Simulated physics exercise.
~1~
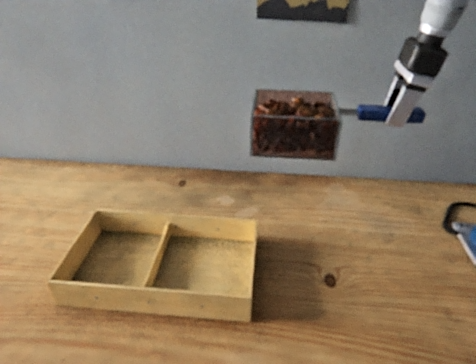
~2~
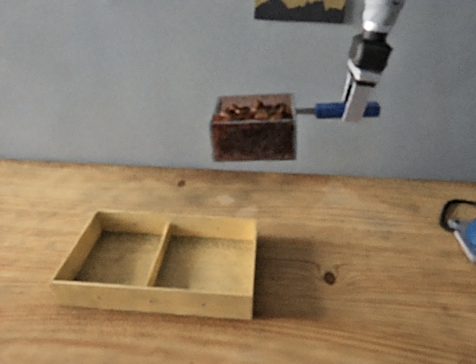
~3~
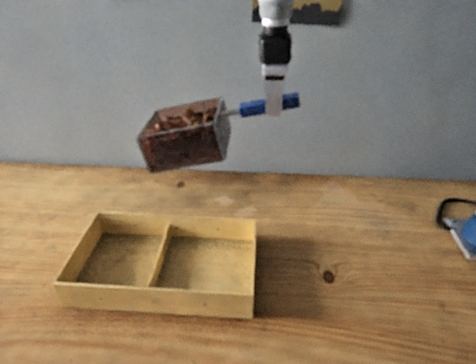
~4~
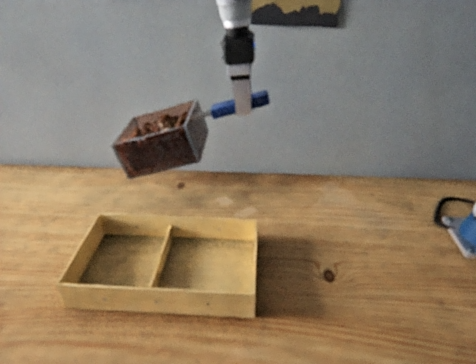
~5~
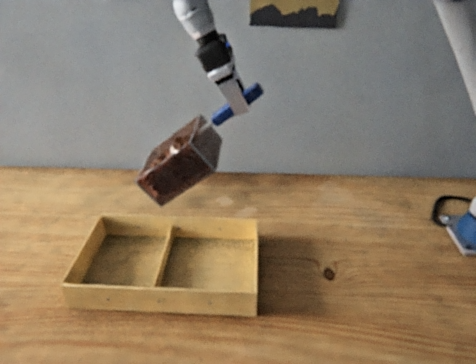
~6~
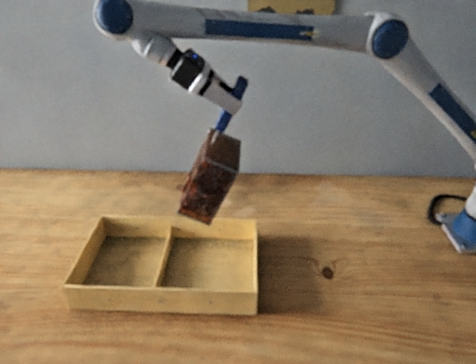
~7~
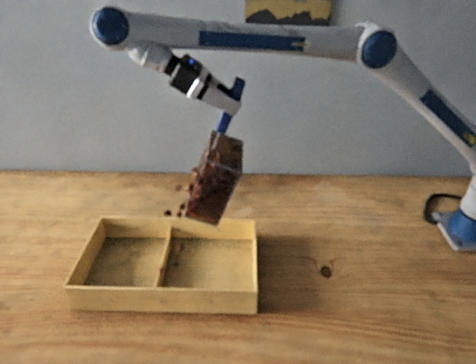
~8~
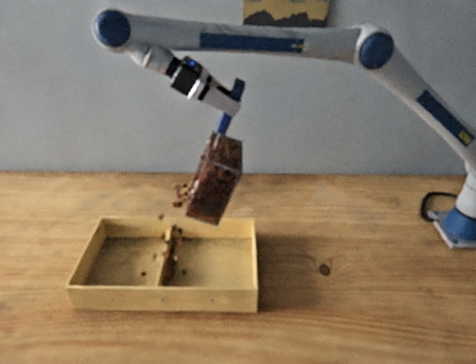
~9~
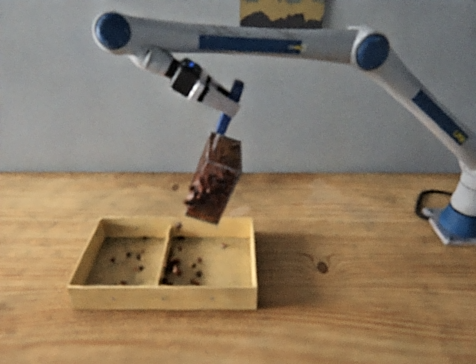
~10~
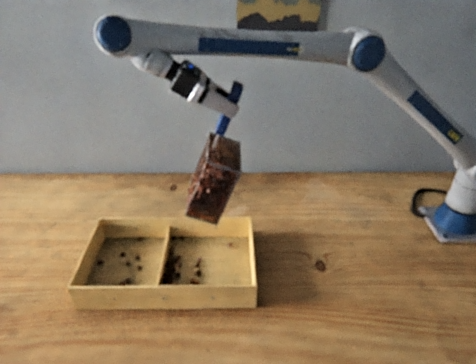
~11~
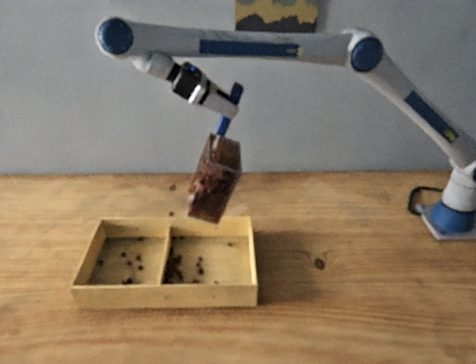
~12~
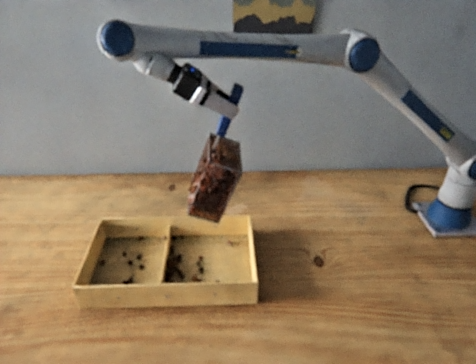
A robot arm carries a clear box of brown pellets left above a divided wooden crate on a table, then tips it steeply. Some pellets spill into both parts of the crate, and the arm holds still with most remaining in the tilted box.
